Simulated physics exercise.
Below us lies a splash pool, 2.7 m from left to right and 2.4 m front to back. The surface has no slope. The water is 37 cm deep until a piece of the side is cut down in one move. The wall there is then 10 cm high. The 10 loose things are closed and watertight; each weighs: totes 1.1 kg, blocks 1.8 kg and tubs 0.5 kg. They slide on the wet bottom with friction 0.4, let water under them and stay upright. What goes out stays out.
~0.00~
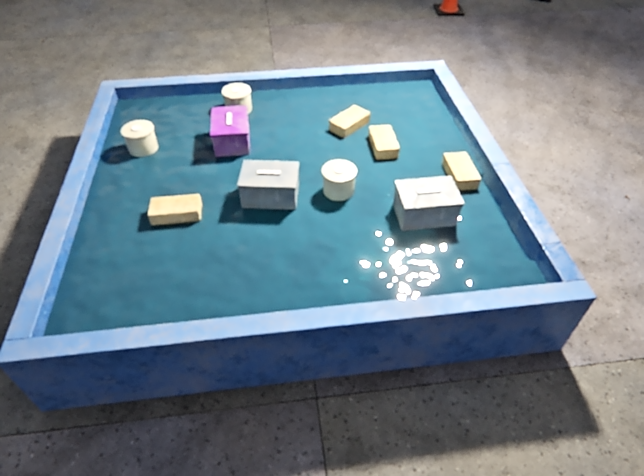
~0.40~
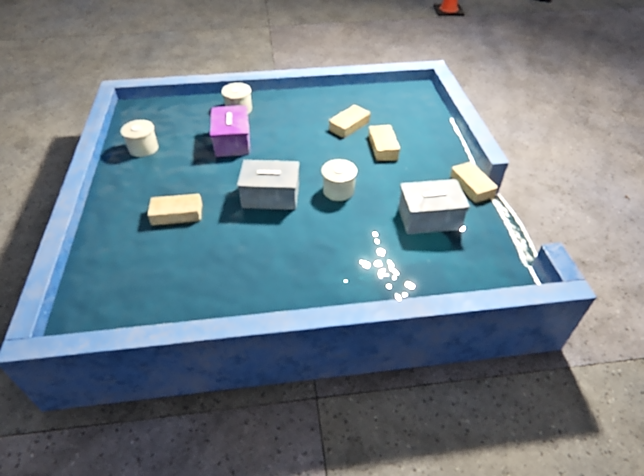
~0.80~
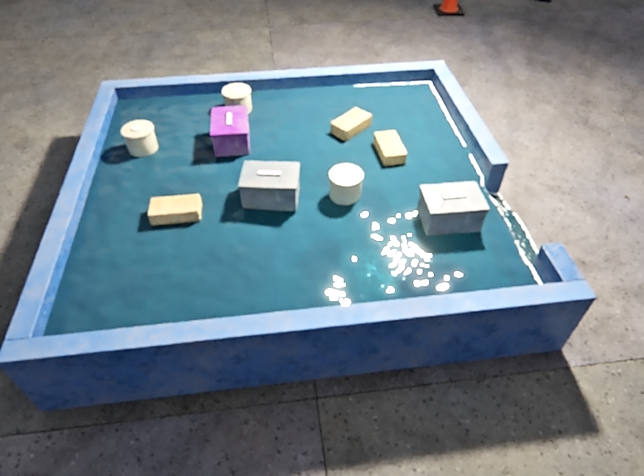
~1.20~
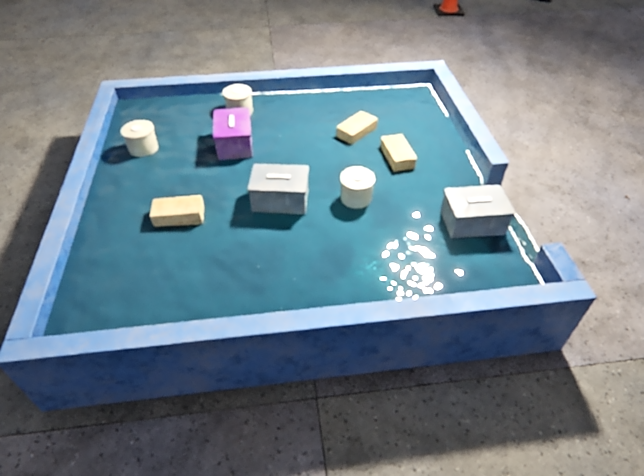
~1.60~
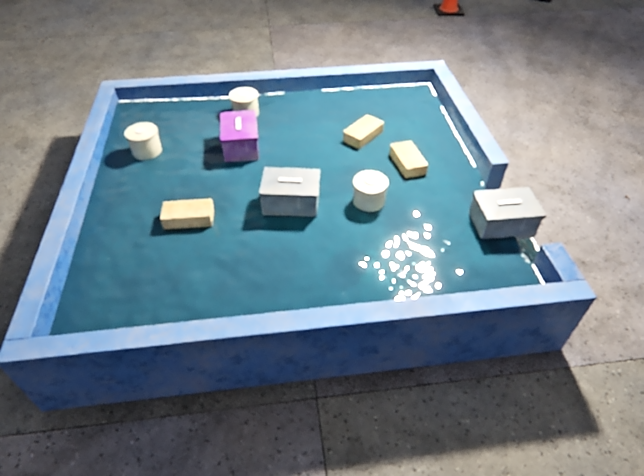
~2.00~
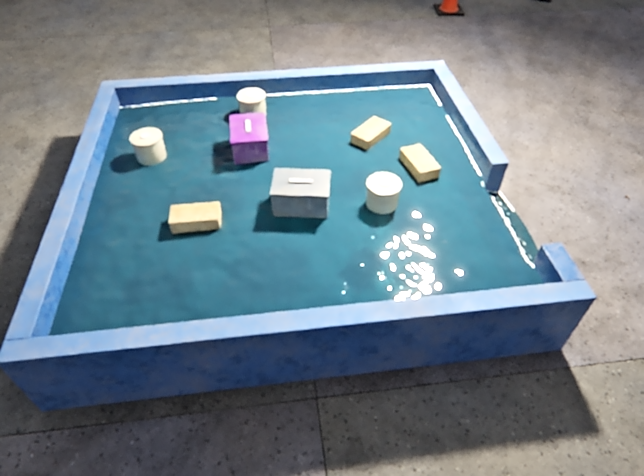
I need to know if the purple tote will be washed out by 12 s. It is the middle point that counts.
The purple tote stays inside.
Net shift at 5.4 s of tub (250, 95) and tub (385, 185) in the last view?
In that order: 30 cm, 100 cm.
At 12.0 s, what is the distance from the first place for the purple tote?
Roughly 60 cm.
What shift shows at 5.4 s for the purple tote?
Roughly 30 cm by then.
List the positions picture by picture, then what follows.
The purple tote at (229, 120), afloat; about 2390 L in view; 0 of 10 have shifted, in the first frame.
The purple tote at (229, 120), afloat; about 2360 L in view; 1 of 10 have shifted, in the second frame.
The purple tote at (229, 120) floats; about 2310 L in view; 3 of 10 have shifted, in the third frame.
The purple tote at (232, 122) floats; 35 cm deep round most things; 6 of 10 have shifted, in the fourth frame.
The purple tote at (238, 125) floats, 7 cm from its start; 34 cm deep round most things; 9 of 10 have shifted, in the fifth frame.
The purple tote at (248, 127), afloat, 14 cm from its start; about 2150 L in view; 10 of 10 have shifted, in the sixth frame.
After 2.8 s the purple tote is near (253, 130), 0.2 m from its start, afloat; 2 of 10 are out; 8 afloat.
After 5.4 s the purple tote is near (273, 136), 0.3 m from its start, afloat; 3 of 10 are out; 7 afloat.
After 8.0 s the purple tote is near (286, 144), 0.4 m from its start, afloat; 4 of 10 are out; 6 afloat.
After 12.0 s the purple tote is near (317, 151), 0.6 m from its start, afloat; 6 of 10 are out; 4 afloat.
